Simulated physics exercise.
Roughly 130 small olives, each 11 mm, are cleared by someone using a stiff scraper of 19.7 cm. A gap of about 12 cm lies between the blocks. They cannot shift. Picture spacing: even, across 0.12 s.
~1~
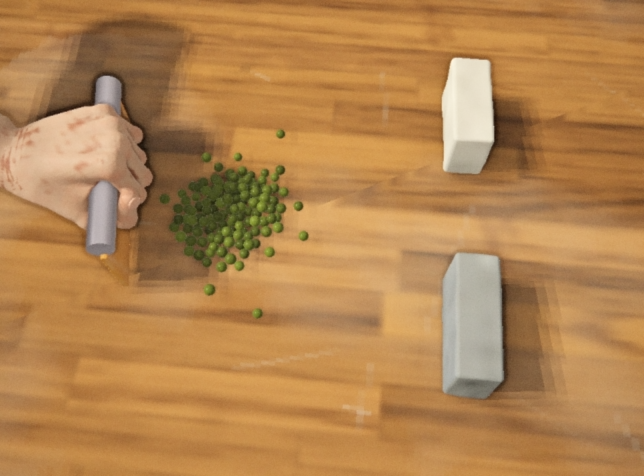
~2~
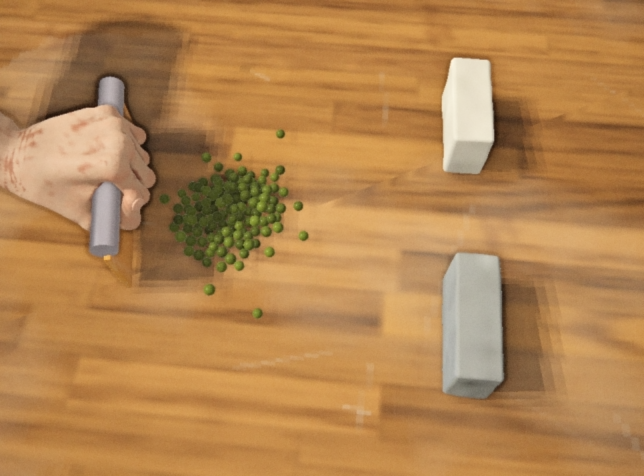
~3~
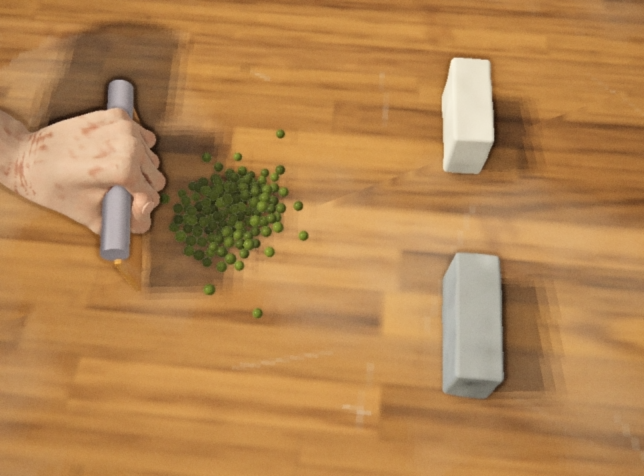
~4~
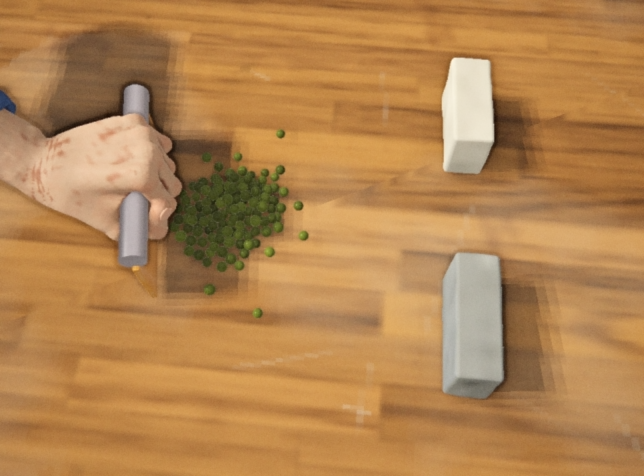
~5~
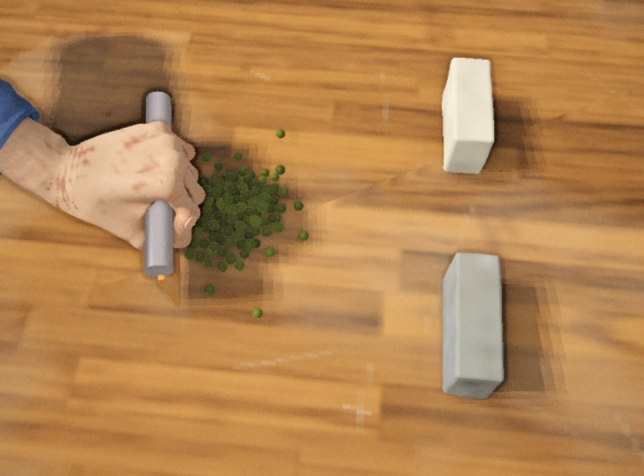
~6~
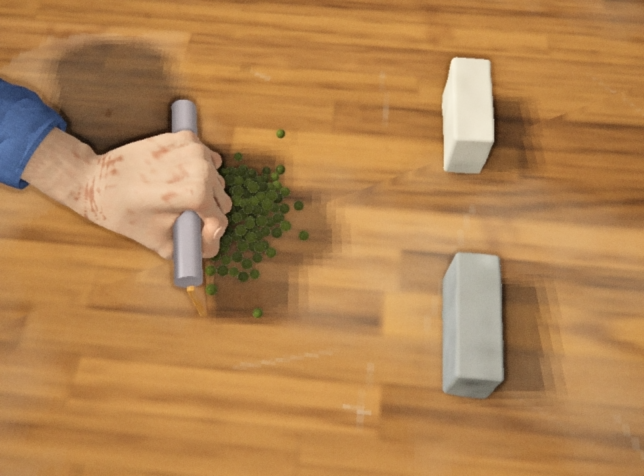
On a wooden surface, a hand slides a grey cylinder rightward, pushing small green balls together.
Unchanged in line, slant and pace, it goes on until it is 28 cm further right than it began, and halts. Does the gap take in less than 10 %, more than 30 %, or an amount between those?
It takes in more than 30 %.
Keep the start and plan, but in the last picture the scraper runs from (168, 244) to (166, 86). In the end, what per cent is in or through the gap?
At rest, 15 per cent has gone through.
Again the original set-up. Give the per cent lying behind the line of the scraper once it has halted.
Around 5 percent.
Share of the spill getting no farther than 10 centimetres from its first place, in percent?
0 percent or so.
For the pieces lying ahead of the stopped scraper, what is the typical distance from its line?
Some 7 cm.
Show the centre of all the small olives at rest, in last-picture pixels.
In the last picture the centre sits at about (436, 232).
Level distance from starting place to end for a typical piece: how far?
That comes to roughly 22 cm.
Then, 0.16 s after the last picture, scraper 26 cm from its start, spill 20 cm wide; held up before the blocks 100 %.
Then, 0.31 s after the last picture, scraper 29 cm from its start, spill 25 cm wide; in or through the gap 30 %, held up before the blocks 70 %.
Then, 0.44 s after the last picture, scraper 29 cm from its start, spill 26 cm wide; in or through the gap 35 %, held up before the blocks 65 %.
In the end, in or through the gap 35 %, round the near block 0 %, round the far block 0 %, held up before the blocks 60 %.
